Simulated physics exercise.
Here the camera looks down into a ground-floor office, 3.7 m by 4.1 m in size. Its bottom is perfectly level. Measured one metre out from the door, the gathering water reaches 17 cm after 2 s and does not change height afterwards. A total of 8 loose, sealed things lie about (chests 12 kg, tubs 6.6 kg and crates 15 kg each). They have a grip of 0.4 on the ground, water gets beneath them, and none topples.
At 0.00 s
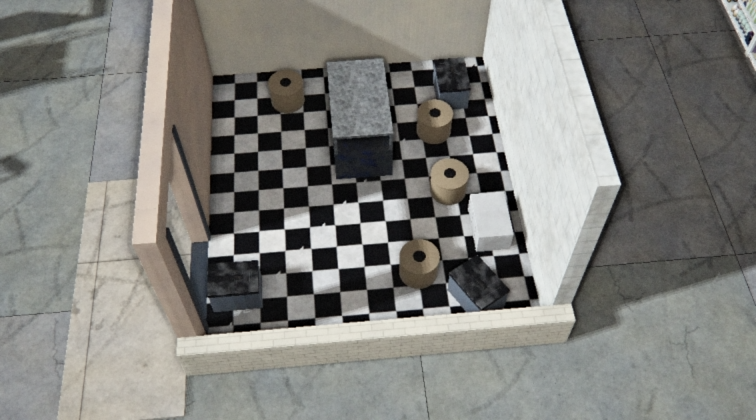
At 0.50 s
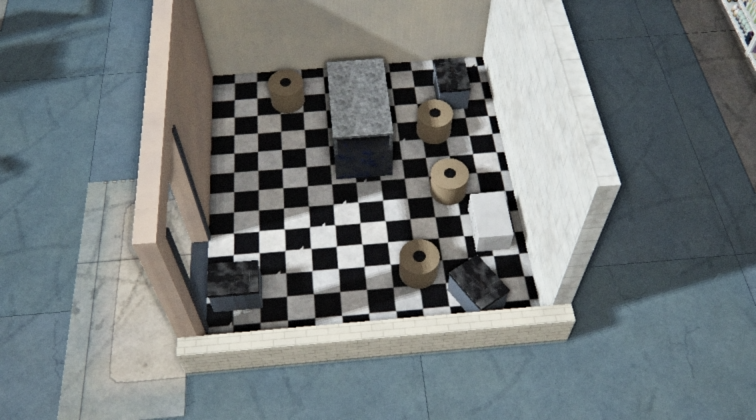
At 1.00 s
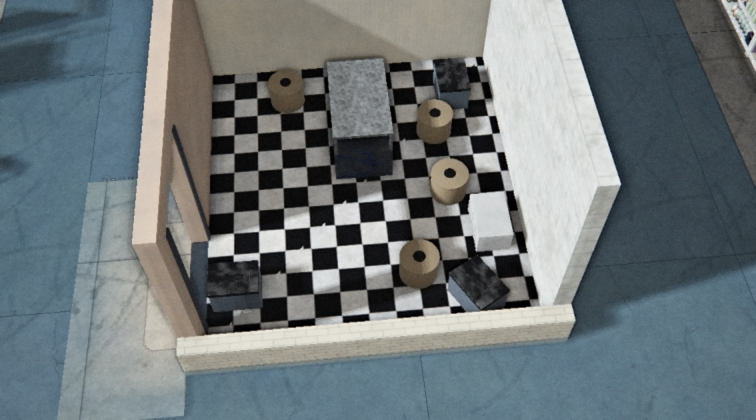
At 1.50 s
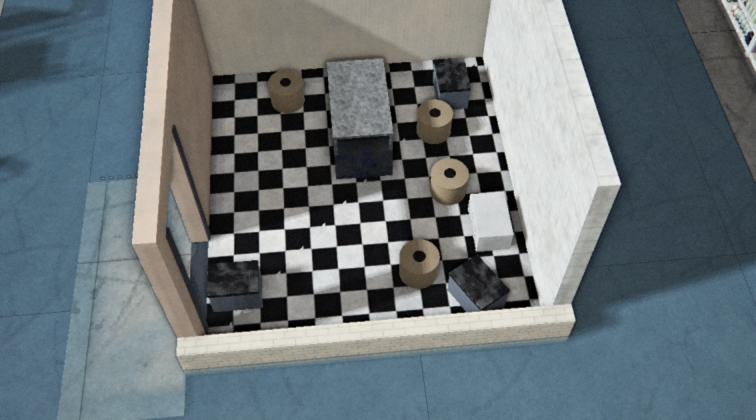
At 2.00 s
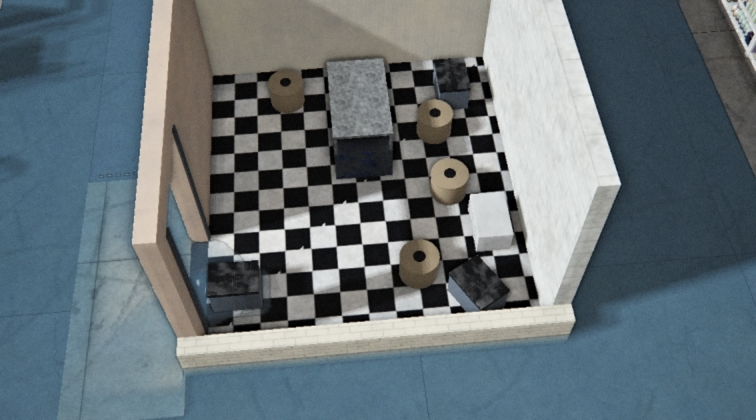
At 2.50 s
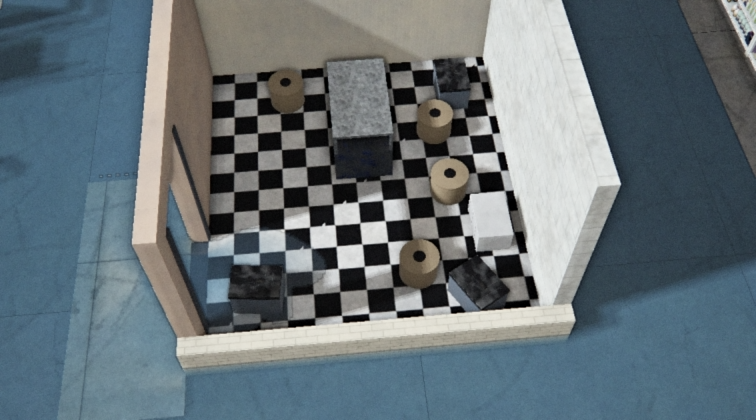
A small room with a black-and-white checkered floor is seen from a high, steady angle, its pale walls enclosing a grey block at the back centre. Four tan cylinders stand around it, with dark boxes near the corners and a white box at the right. The grey ground outside turns blue with water, which then enters at the left doorway, and the dark box there slides slightly rightward.
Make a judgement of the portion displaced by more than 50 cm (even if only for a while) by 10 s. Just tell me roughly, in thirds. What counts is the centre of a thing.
The portion should come out equal to or over two thirds.
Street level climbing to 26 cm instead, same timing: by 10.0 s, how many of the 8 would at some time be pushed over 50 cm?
I count 8 of them in that case.
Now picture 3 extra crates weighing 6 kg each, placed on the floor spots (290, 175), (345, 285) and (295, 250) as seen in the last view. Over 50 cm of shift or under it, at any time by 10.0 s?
So, in the order asked, it's not far enough, too far and too far.
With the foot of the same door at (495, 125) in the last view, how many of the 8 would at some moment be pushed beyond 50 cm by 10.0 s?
Then 6.
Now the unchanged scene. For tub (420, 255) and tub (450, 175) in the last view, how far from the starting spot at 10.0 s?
In that order: 200 cm, 140 cm.
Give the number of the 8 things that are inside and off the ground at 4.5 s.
0 at that moment.
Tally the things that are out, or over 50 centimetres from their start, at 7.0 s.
Answer: 4.
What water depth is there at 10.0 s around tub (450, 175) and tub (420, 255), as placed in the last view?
About 10 and 8 cm.
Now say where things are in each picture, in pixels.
The first picture shows a chest at (233, 278) rests on the ground; a chest at (452, 74) rests on the ground; water covers 0.0 m2; 0 of 8 have shifted.
The second picture shows a chest at (233, 278) rests on the ground; a chest at (452, 74), on the bottom; water covers 0.0 m2; 0 of 8 have shifted.
The third picture shows a chest at (233, 278) rests on the ground; a chest at (452, 74), on the bottom; 0.0 m2 under water; 0 of 8 have shifted.
The fourth picture shows a chest at (233, 278), on the bottom; a chest at (452, 74), on the bottom; water covers 0.0 m2; 0 of 8 have shifted.
The fifth picture shows a chest at (233, 278), on the bottom; a chest at (452, 74), on the bottom; 0.2 m2 under water; 0 of 8 have shifted.
The sixth picture shows a chest at (255, 281), on the bottom, 25 cm from its start; a chest at (452, 74), on the bottom; water covers 1.1 m2; 1 of 8 have shifted.
After 3.5 s 1 of 8 are over 50 cm from their spots; 0 afloat.
After 4.5 s 1 of 8 are over 50 cm from their spots; 0 afloat.
After 7.0 s 4 of 8 are over 50 cm from their spots; 5 afloat.
After 10.0 s 7 of 8 are over 50 cm from their spots, and 7 have been at some point; 7 afloat.
